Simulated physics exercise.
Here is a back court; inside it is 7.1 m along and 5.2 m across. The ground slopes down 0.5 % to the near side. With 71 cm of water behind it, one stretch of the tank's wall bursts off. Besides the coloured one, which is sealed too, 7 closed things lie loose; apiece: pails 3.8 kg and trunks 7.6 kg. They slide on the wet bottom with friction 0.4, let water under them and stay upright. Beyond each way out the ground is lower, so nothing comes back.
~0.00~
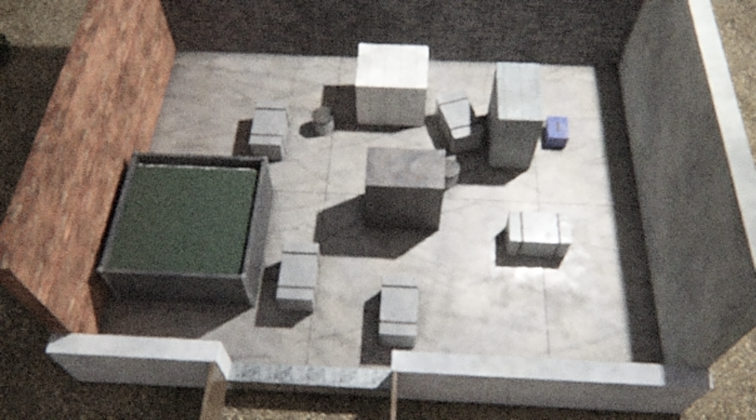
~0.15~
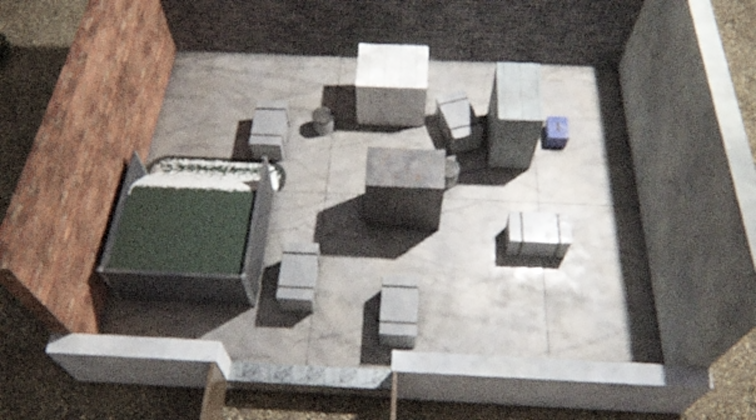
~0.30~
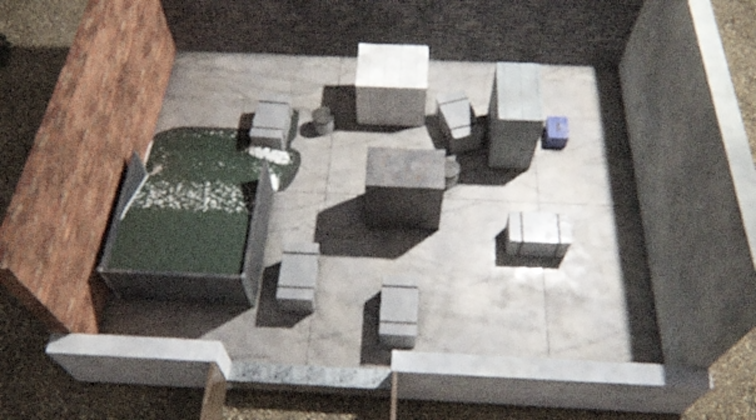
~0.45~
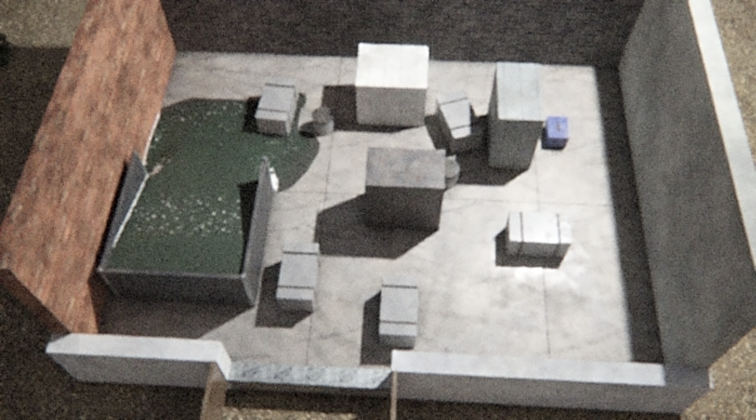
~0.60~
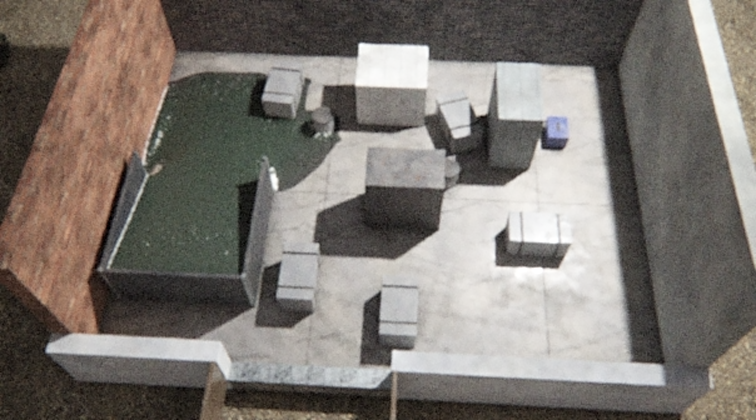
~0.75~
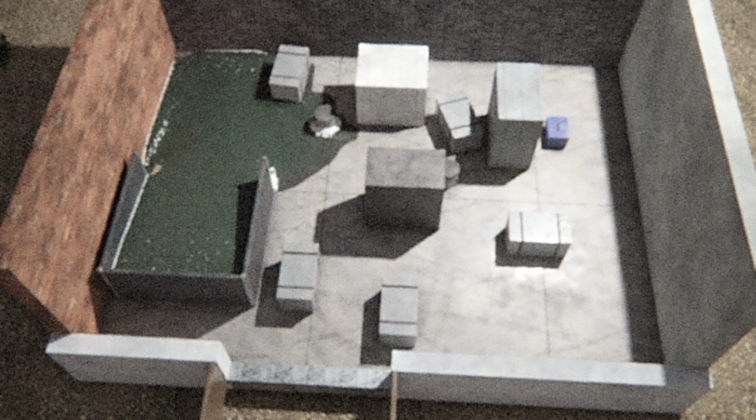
At the start, dark green water fills a square tank at the left of a walled court scattered with grey boxes and a small blue one. The tank's far wall gives way and water pours out, spreading to the back wall, pushing one grey box backward and reaching a small round pail.
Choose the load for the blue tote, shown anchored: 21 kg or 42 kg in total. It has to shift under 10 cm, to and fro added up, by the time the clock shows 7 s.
For it, the lower weight is enough.
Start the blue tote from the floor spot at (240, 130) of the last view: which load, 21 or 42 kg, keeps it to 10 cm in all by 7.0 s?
Neither holds.
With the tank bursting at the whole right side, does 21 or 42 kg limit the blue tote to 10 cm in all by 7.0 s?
In that case only the higher weight holds it.
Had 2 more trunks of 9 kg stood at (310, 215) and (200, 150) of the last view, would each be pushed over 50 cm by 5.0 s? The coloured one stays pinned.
In that order: Over, over.
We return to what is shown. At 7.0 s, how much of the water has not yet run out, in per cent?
About 92 per cent.
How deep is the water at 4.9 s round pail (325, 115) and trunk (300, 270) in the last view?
Roughly 15 and 4 cm.
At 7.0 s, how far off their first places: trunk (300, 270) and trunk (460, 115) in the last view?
In that order: Gone out, 30 cm.
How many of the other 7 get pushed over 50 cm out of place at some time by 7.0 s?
I count 5.
After 1.4 s the blue tote would be 0 cm from its start with 21 kg and 0 cm from its start with 42 kg; 0 cm of water round it then.
After 3.1 s the blue tote would be 0 cm from its start with 21 kg and 0 cm from its start with 42 kg; 1 cm of water round it then.
After 4.9 s the blue tote would be 0 cm from its start with 21 kg and 0 cm from its start with 42 kg; 2 cm of water round it then.
After 7.0 s the blue tote would be 0 cm from its start with 21 kg and 0 cm from its start with 42 kg; 5 cm of water round it then.
